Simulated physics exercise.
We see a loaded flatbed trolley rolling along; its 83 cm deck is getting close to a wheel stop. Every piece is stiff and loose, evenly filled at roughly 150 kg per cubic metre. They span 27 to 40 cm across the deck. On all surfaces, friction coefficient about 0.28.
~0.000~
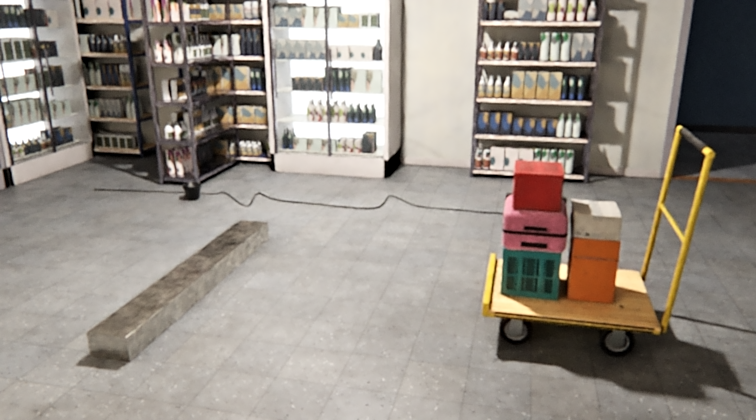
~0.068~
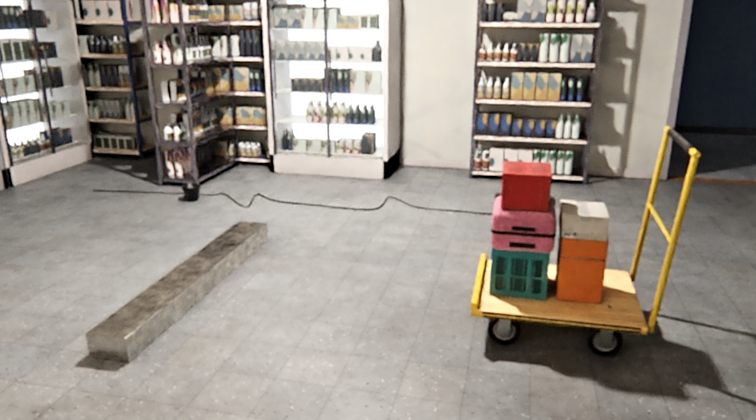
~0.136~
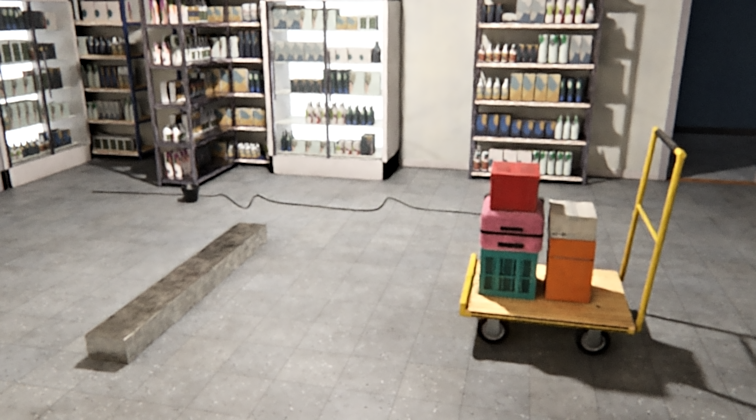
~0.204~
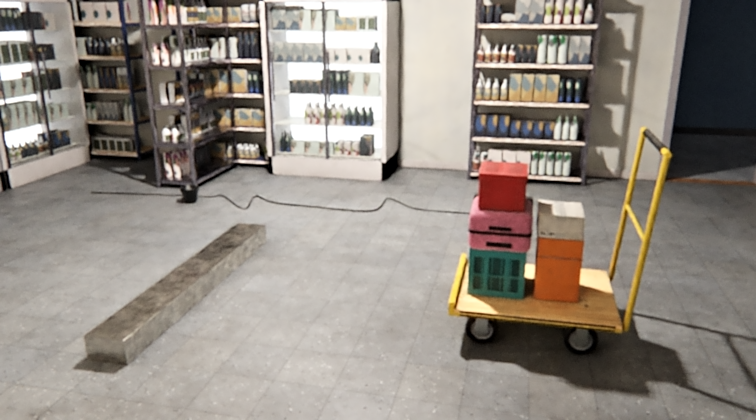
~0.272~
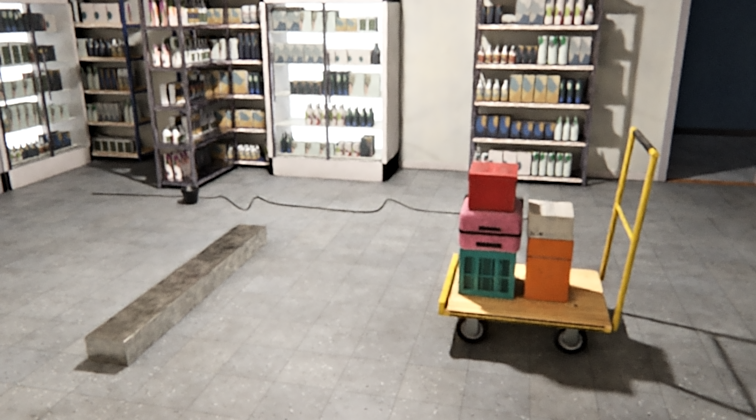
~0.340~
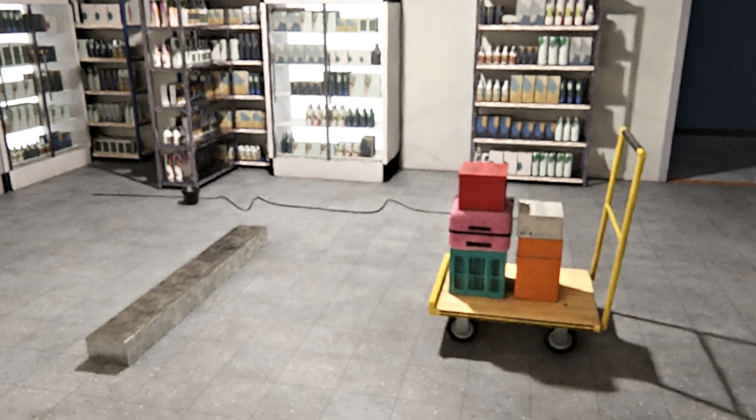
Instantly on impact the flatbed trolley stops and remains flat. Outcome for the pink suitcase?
Kept on board.
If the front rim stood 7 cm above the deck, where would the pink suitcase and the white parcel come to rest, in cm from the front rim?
Pink 10 behind, white 40 behind.
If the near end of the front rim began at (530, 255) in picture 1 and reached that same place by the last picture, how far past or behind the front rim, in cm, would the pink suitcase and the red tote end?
Both end up beyond the rim: Pink by 60 cm and red by 90 cm.
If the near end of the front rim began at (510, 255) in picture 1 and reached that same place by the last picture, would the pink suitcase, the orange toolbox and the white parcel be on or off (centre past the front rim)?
Outcome: Pink gone; orange kept; white kept.
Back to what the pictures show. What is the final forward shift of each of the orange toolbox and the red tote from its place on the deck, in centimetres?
Forward: Orange 10, red 15.
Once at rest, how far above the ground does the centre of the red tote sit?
80 cm.
After 2.21 s the deck stops.
After 2.61 s the pink suitcase is 11 cm behind the rim, tilted 0°, near (208, 203) in the last picture's view.
After 3.01 s the pink suitcase is 11 cm behind the rim, tilted 0°, near (208, 203) in the last picture's view.
Final state at 3.2 s, nothing is past the rim; behind it, white parcel, teal crate, orange toolbox, pink suitcase and red tote.
